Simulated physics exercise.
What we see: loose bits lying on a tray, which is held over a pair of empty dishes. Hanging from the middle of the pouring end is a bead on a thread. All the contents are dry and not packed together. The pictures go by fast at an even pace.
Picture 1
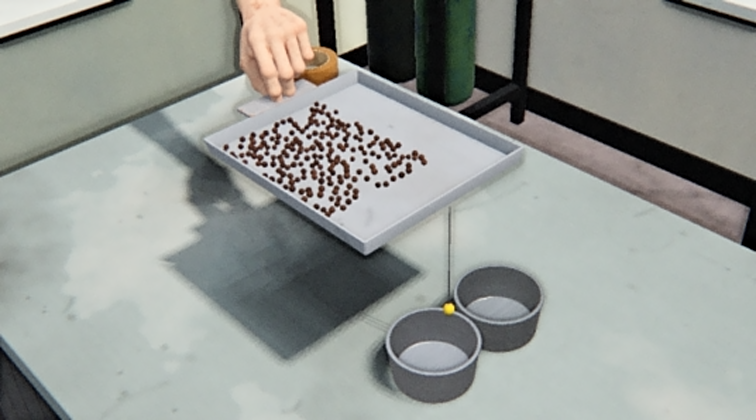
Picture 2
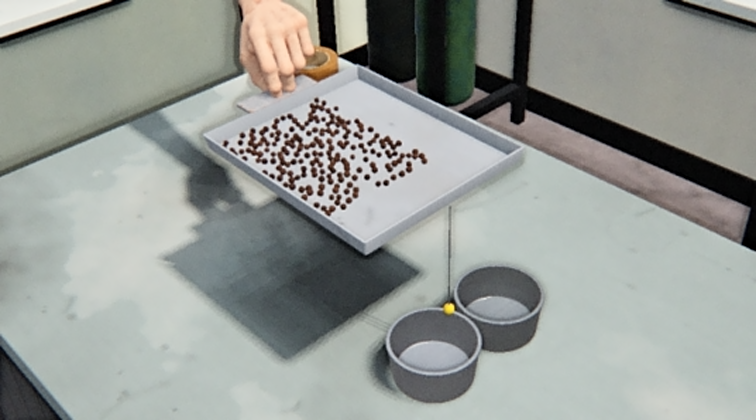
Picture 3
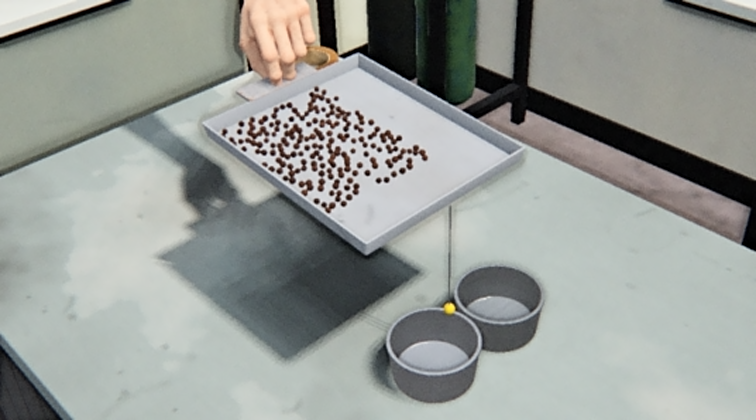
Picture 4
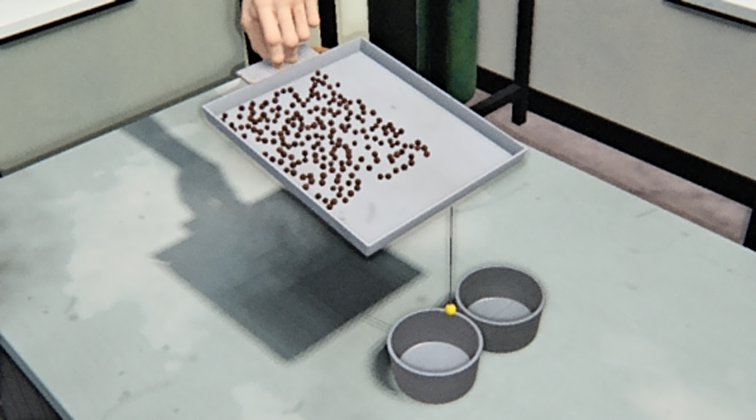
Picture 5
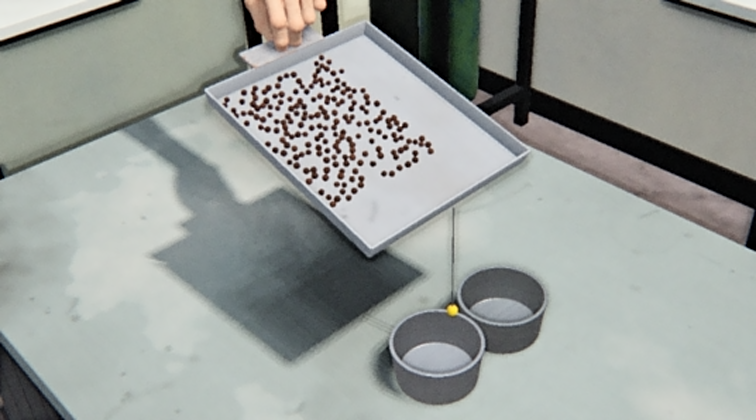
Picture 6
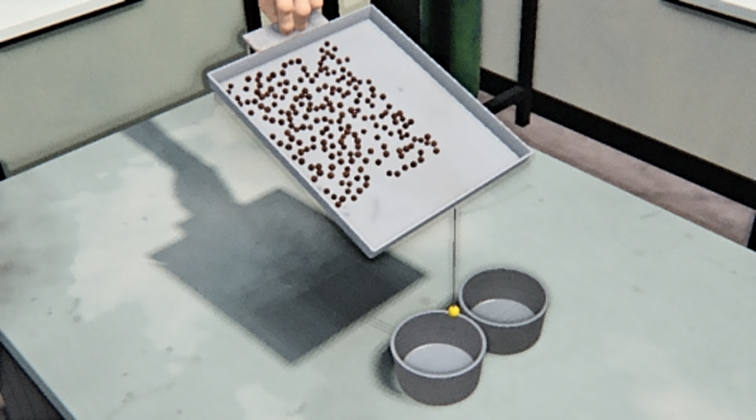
A hand raising the back of a grey tray of small brown berries, tilting it steadily above two empty round dishes.
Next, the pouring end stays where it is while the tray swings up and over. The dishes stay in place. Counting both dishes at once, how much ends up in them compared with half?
Between them they hold less than half.
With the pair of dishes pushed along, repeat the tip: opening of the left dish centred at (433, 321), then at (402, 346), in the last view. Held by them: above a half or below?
At the first place under half, at the second below a half.
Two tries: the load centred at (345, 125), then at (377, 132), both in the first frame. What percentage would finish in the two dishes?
First about 30, then 30 per cent.
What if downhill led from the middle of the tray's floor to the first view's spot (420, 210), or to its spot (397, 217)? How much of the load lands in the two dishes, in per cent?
In turn some 20 and 10 per cent.
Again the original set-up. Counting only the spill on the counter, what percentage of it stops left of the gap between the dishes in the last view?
I reckon around 30 per cent.
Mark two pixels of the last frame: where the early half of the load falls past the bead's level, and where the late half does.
It passes near (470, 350) first and then near (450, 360).
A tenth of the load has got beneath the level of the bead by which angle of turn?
The angle is roughly 75° at that point.
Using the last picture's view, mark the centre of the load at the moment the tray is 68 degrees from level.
Somewhere around pixel (426, 221) in the last picture.
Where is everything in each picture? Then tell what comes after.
In the first frame, corners of the pouring end at (365, 239) and (519, 147), level; middle of the load at (321, 157), allspice berries; left dish at (467, 377); right dish at (531, 327); bead on its thread at (449, 309).
In the second frame, corners of the pouring end at (365, 239) and (520, 147), level; middle of the load at (321, 155).
In the third frame, corners of the pouring end at (366, 240) and (521, 147), tipped barely, level across its low end; middle of the load at (321, 147).
In the fourth frame, corners of the pouring end at (369, 242) and (523, 148), tipped a little, level across its low end; middle of the load at (322, 138).
In the fifth frame, corners of the pouring end at (372, 245) and (526, 150), tipped clearly, level across its low end; middle of the load at (326, 128).
In the sixth frame, corners of the pouring end at (374, 247) and (529, 151), tipped clearly, level across its low end; middle of the load at (331, 122); left dish at (472, 379); right dish at (536, 329).
Soon after the last picture, tray tipped steeply; most on the tray; a stray few in the right dish; a stray few outside both; about a quarter in the air.
A little later, tray tipped past a quarter turn; about half on the tray; a stray few in the left dish; a stray few in the right dish; about a quarter outside both; about a quarter in the air.
Later still, tray tipped past a quarter turn; about a quarter in the left dish; a small part in the right dish; most outside both.
At rest, tray tipped past a quarter turn; about a quarter in the left dish; a small part in the right dish; most outside both.
